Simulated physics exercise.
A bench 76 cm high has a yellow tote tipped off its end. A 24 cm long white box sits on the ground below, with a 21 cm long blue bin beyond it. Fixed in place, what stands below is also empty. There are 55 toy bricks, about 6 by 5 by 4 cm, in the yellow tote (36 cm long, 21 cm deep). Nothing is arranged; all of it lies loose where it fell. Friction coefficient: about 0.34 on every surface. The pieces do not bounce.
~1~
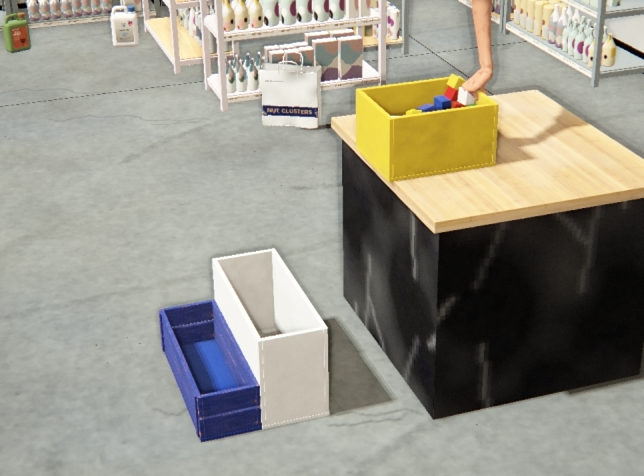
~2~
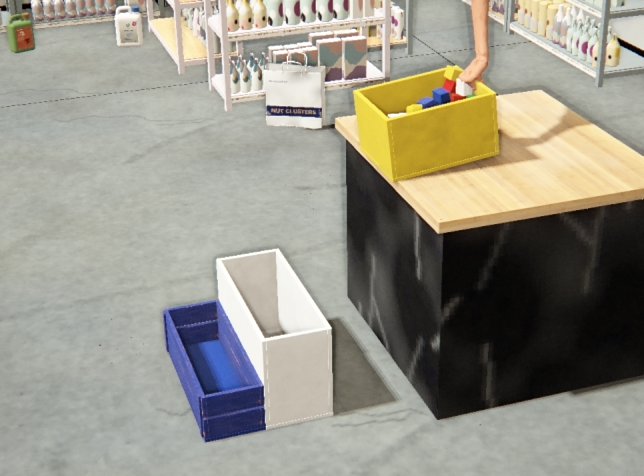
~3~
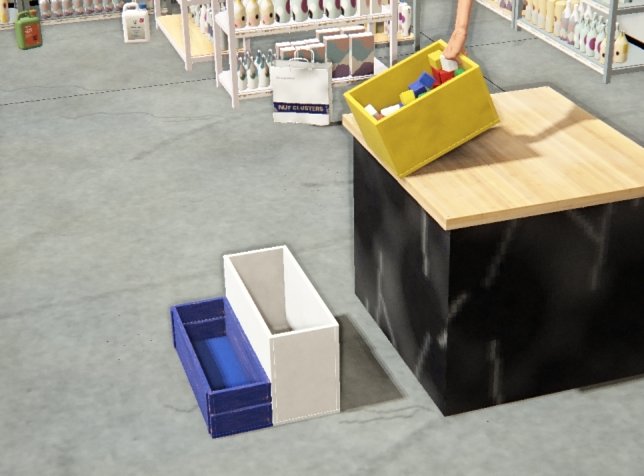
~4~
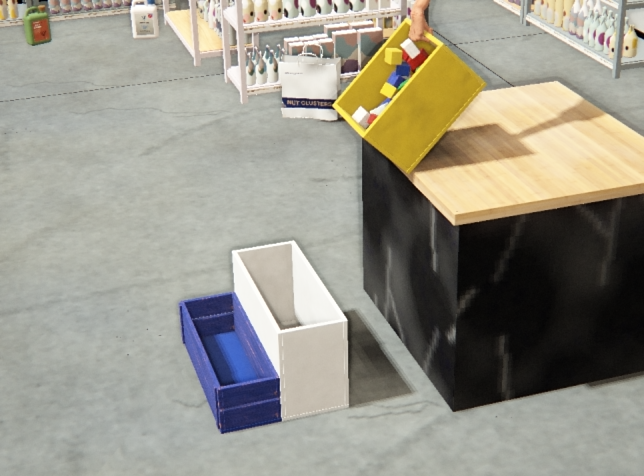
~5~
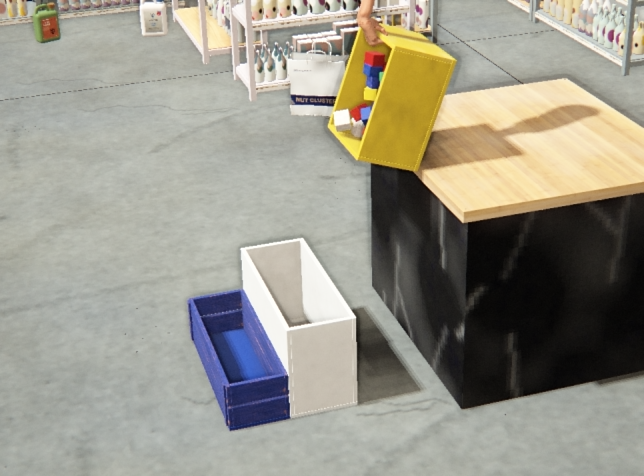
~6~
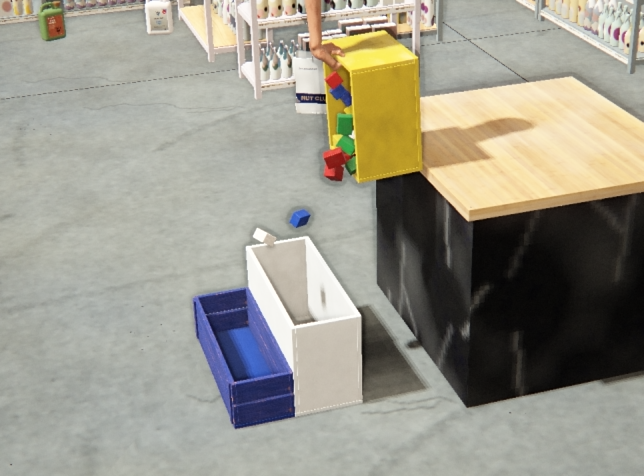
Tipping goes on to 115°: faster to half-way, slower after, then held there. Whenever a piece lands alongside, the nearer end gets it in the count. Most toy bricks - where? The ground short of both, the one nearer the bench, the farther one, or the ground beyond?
Most of them: Nearer.
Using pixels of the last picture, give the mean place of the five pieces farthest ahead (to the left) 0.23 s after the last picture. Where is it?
Centre: Approx. (268, 275) px.
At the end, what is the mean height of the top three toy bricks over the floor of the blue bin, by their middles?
It reaches close to 3 cm.
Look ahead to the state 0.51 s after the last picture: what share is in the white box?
I'd say near 35 per cent at that moment.
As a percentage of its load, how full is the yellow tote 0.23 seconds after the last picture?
75 %.
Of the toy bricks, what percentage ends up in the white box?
That comes to around 90 per cent.
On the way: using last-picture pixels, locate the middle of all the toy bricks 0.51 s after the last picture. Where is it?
Near (314, 230) in pixels.
Then, 0.23 s after the last picture, tilt 109°; 40 still in the yellow tote, 2 in the white box, 1 in the blue bin and 12 in the air.
Then, 0.51 s after the last picture, tilt 115°; 19 still in the yellow tote, 18 in the white box, 3 in the blue bin and 15 in the air.
Then, 0.90 s after the last picture, tilt 115°; 4 still in the yellow tote, 39 in the white box, 4 in the blue bin and 8 in the air.
Final count (1.41 s after the last picture), 50 in the white box, 4 in the blue bin and 1 on the ground short of the white box.
